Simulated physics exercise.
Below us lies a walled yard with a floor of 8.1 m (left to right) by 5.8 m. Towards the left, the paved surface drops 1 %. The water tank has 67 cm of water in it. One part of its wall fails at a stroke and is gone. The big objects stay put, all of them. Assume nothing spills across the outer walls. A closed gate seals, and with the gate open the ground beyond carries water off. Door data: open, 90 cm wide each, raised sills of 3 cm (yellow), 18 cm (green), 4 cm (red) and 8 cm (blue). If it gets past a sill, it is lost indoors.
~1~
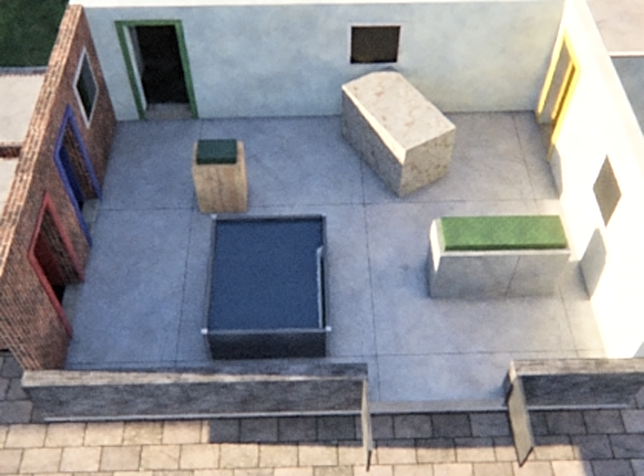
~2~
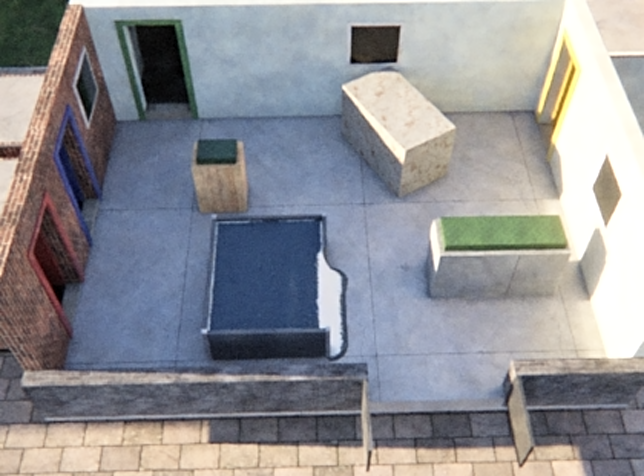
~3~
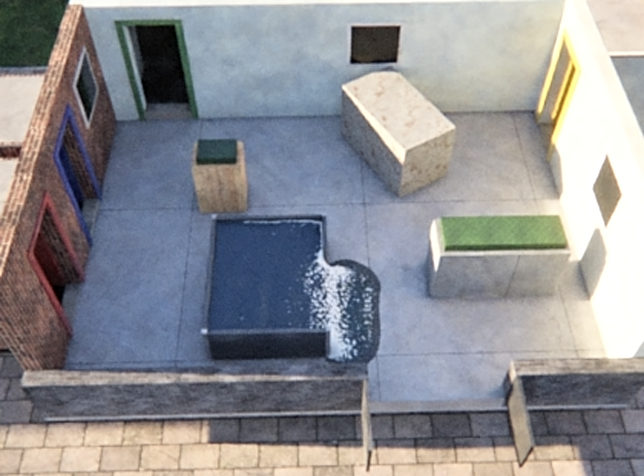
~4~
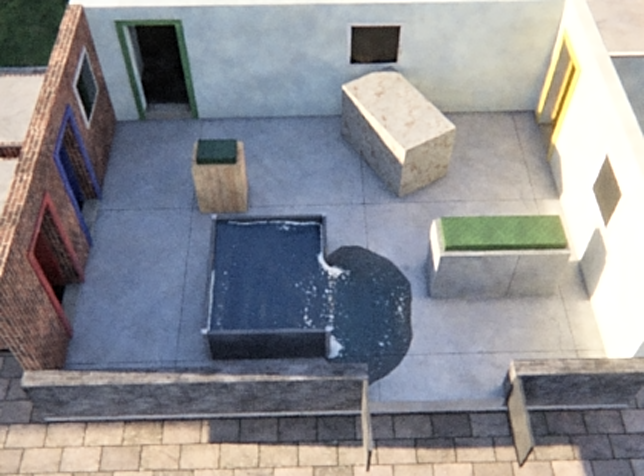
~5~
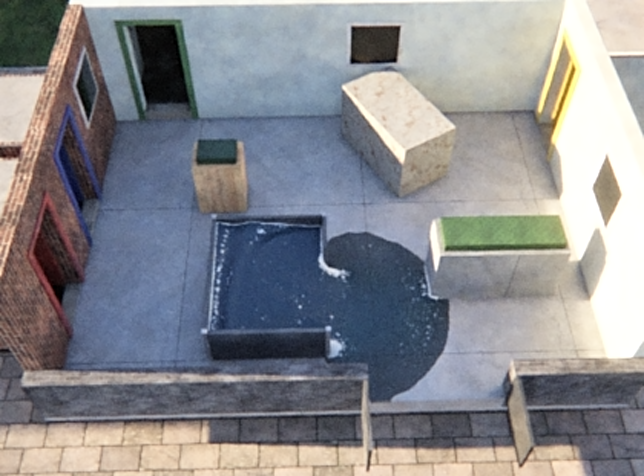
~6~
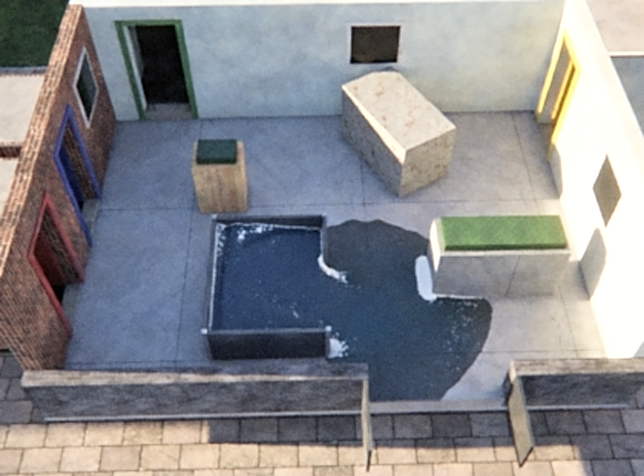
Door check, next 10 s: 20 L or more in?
As I see it, the yellow door overtops the limit. The green door remains shy of the limit. The red door remains shy of the limit. The blue door remains shy of the limit.
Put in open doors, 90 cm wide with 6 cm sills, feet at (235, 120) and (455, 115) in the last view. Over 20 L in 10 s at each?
Well, the first one ends up on the low side, the second one on the high side.
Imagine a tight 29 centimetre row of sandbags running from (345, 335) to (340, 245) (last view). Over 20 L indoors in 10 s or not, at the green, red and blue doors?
In that case green gets no more than allowed, red gets no more than allowed, blue gets no more than allowed.
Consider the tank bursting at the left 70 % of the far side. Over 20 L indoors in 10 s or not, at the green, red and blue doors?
In that case, green door: Less than that, red door: More than that, blue door: More than that.
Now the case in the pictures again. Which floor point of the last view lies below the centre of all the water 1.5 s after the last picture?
Around (376, 301).
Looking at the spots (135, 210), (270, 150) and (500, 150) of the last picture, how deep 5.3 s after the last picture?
0, 2, 4 cm.
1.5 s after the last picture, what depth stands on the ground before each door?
In centimetres, the yellow door has 0, the green door 0, the red door 0 and the blue door 0.
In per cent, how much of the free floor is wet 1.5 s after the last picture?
Covered: Roughly 30 %.
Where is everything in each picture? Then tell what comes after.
Still water, 67 cm deep, in the water tank at (268, 273), in the first frame.
The front is at (335, 272), 0.8 m from the gap at (325, 306); 0.3 m2 of floor is under water; 67 cm left at the back of the water tank, in the second frame.
The front is at (361, 269), 1.0 m from the gap at (325, 306); 1.2 m2 of floor is under water; 67 cm left at the back of the water tank, in the third frame.
Water pours out at (325, 307) and has run 1.4 m, to (403, 283); typically 9 cm deep outside, 65 cm at the water tank's back, in the fourth frame.
The front is at (443, 301), 1.9 m from the gap at (325, 307); 3.9 m2 of floor is under water; 57 cm left at the back of the water tank, in the fifth frame.
The front is at (485, 319), 2.5 m from the gap at (325, 307); 5.5 m2 of floor is under water; 59 cm left at the back of the water tank, in the sixth frame.
Then, 0.7 s after the last picture water covers 25 % of the floor and is deepest (38 cm) near (419, 292); yellow door not reached, green door not reached, red door not reached, blue door not reached.
Then, 1.5 s after the last picture water covers 30 % of the floor and is deepest (40 cm) near (591, 380); yellow door not reached, green door not reached, red door not reached, blue door not reached.
Then, 2.8 s after the last picture water covers 45 % of the floor and is deepest (22 cm) near (530, 382); yellow door 7 cm at the sill, 7 L in, green door not reached, red door not reached, blue door not reached.
Then, 5.3 s after the last picture water covers 60 % of the floor and is deepest (24 cm) near (397, 121); yellow door 7 cm at the sill, 36 L in, green door 2 cm at the sill, 0 L in, red door not reached, blue door not reached.
Then, 9.3 s after the last picture water covers 75 % of the floor and is deepest (9 cm) near (467, 245); yellow door 7 cm at the sill, 79 L in, green door 2 cm at the sill, 0 L in, red door not reached, blue door 2 cm at the sill, 0 L in.
